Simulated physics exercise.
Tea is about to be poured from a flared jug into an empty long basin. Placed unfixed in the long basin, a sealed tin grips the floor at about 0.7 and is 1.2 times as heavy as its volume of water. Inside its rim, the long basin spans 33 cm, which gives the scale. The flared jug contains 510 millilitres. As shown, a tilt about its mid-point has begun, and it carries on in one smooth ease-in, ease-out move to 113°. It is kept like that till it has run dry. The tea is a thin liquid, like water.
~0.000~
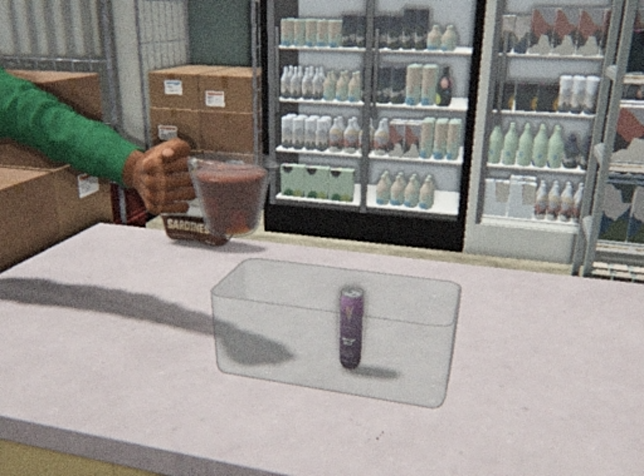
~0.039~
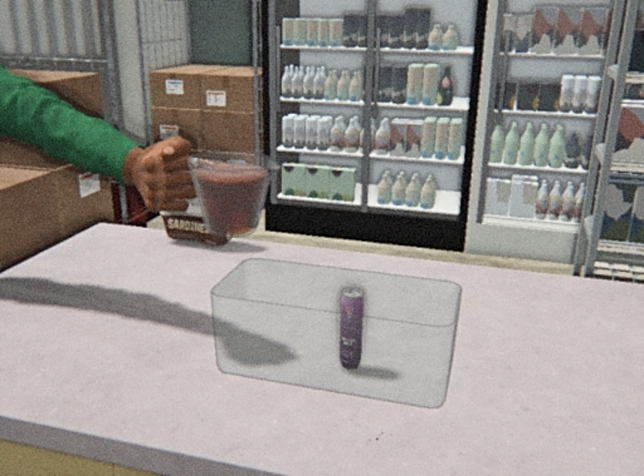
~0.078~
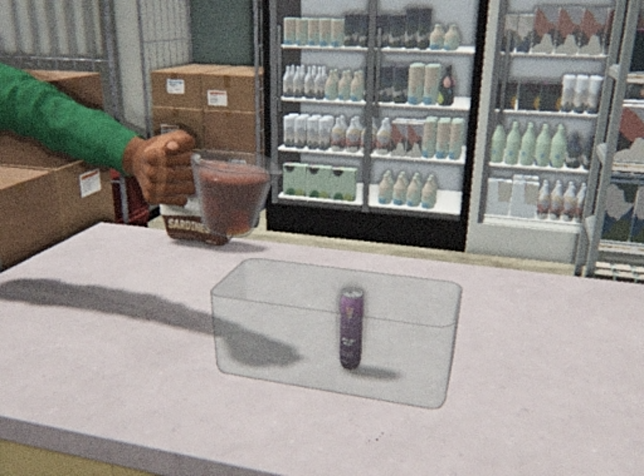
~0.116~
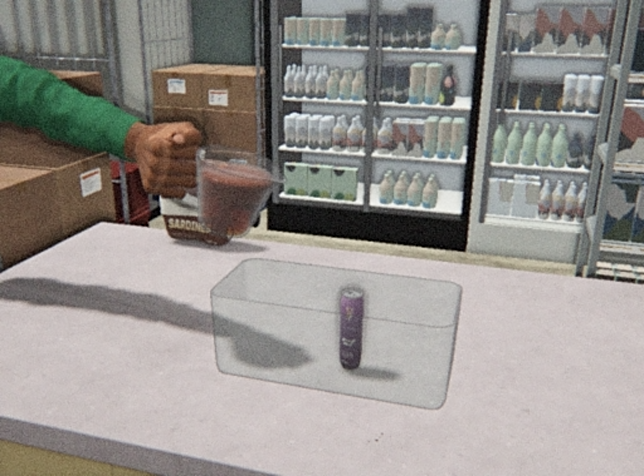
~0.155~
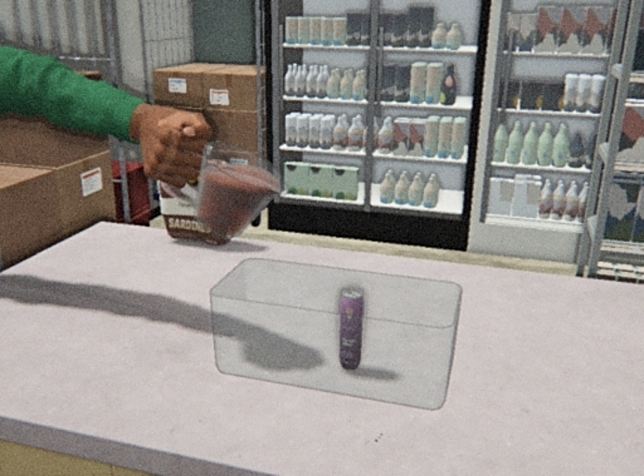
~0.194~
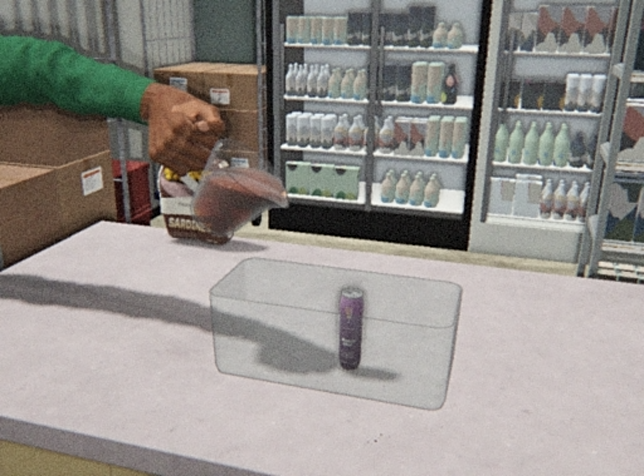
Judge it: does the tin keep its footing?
It is going to cope.
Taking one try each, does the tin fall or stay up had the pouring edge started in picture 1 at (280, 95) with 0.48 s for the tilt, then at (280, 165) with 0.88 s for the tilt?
Run one: It tumbles. Run two: It does not tip.
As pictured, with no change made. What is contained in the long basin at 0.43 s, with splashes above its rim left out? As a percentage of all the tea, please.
Close to 52 in a hundred.
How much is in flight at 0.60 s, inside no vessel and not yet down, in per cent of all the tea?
Near 4 per cent, I'd say.
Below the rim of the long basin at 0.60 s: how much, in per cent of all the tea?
94 per cent, give or take a little.
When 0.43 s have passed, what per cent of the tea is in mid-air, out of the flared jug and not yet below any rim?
Near 22 per cent at that moment.
Then, 0.43 s in, the tilt is 110° and 26 per cent is still to pour; the tin stands where it began.
Then, 0.60 s in, the tilt is 113° and 1 per cent is still to pour; the tin stands where it began.
Then, 0.78 s in, the tilt is 113° and 0 per cent is still to pour; the tin stands where it began.
Then, 0.98 s in, the tilt is 113° and 0 per cent is still to pour; the tin stands where it began.
Finally, the tin stands where it began.
